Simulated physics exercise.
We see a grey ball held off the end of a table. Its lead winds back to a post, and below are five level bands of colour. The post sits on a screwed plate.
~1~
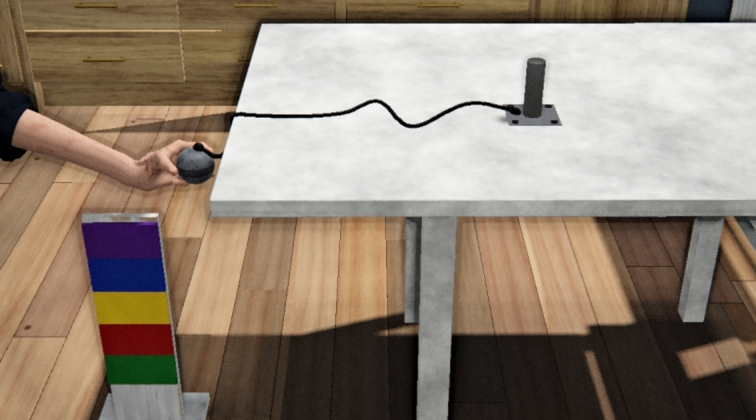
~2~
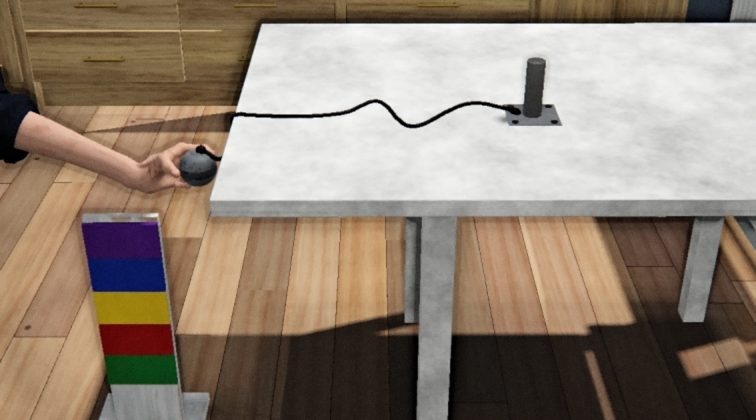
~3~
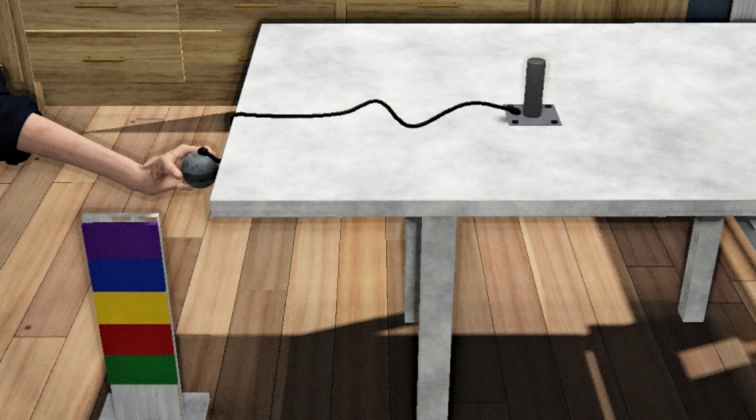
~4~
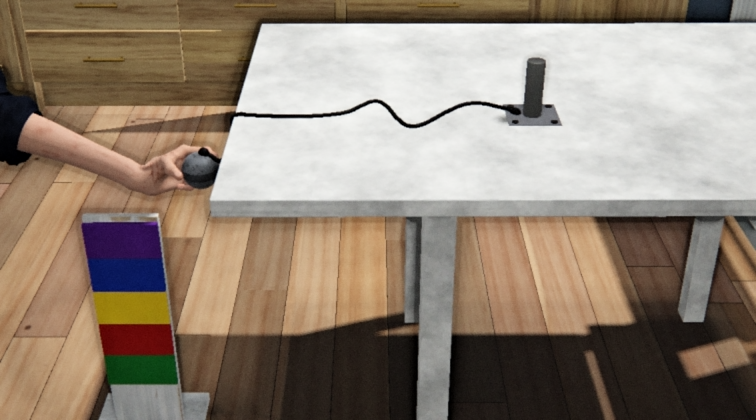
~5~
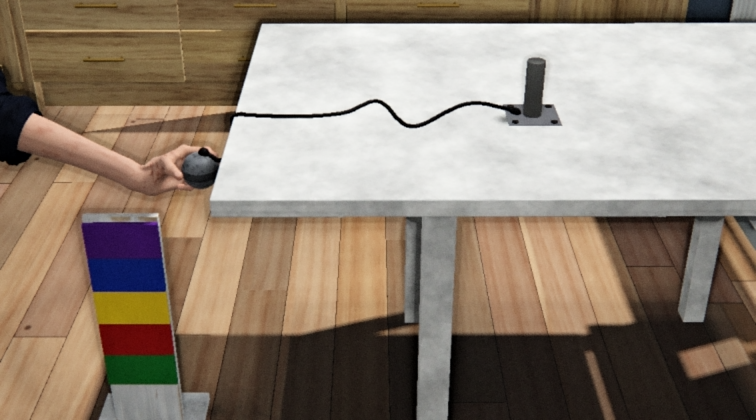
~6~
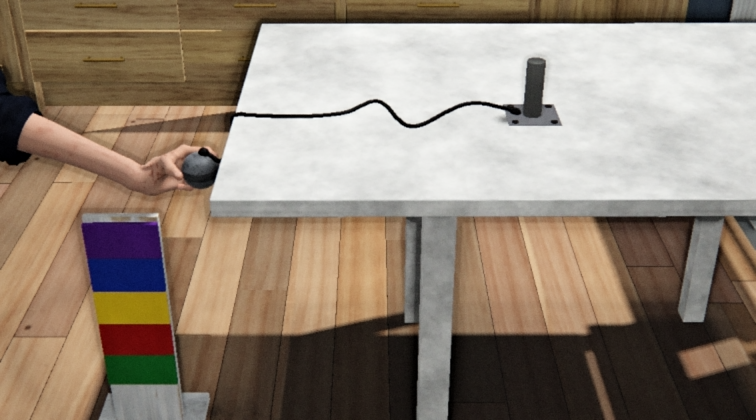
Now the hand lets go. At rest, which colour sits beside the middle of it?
Its centre is beside blue.
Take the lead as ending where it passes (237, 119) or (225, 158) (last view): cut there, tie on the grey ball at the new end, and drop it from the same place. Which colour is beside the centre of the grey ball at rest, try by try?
In order, the results are none, it hangs higher and purple.
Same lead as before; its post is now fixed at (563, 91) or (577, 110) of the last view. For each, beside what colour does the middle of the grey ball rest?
Try by try: Purple; purple.
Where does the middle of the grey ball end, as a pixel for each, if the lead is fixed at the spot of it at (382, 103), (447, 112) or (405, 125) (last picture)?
In order of the tries: About (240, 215), then (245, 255), then (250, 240).
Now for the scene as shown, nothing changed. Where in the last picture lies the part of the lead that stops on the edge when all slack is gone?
Look close to (313, 116) - that's the one.
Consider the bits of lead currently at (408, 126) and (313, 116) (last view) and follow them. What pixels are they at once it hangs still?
Roughly (374, 113) for the first and (235, 120) for the second.
A little later, ball near (256, 253); level with purple.
Next, ball near (227, 266); level with blue.
When it is over, ball near (242, 271); level with blue. Its middle rests at the blue band.
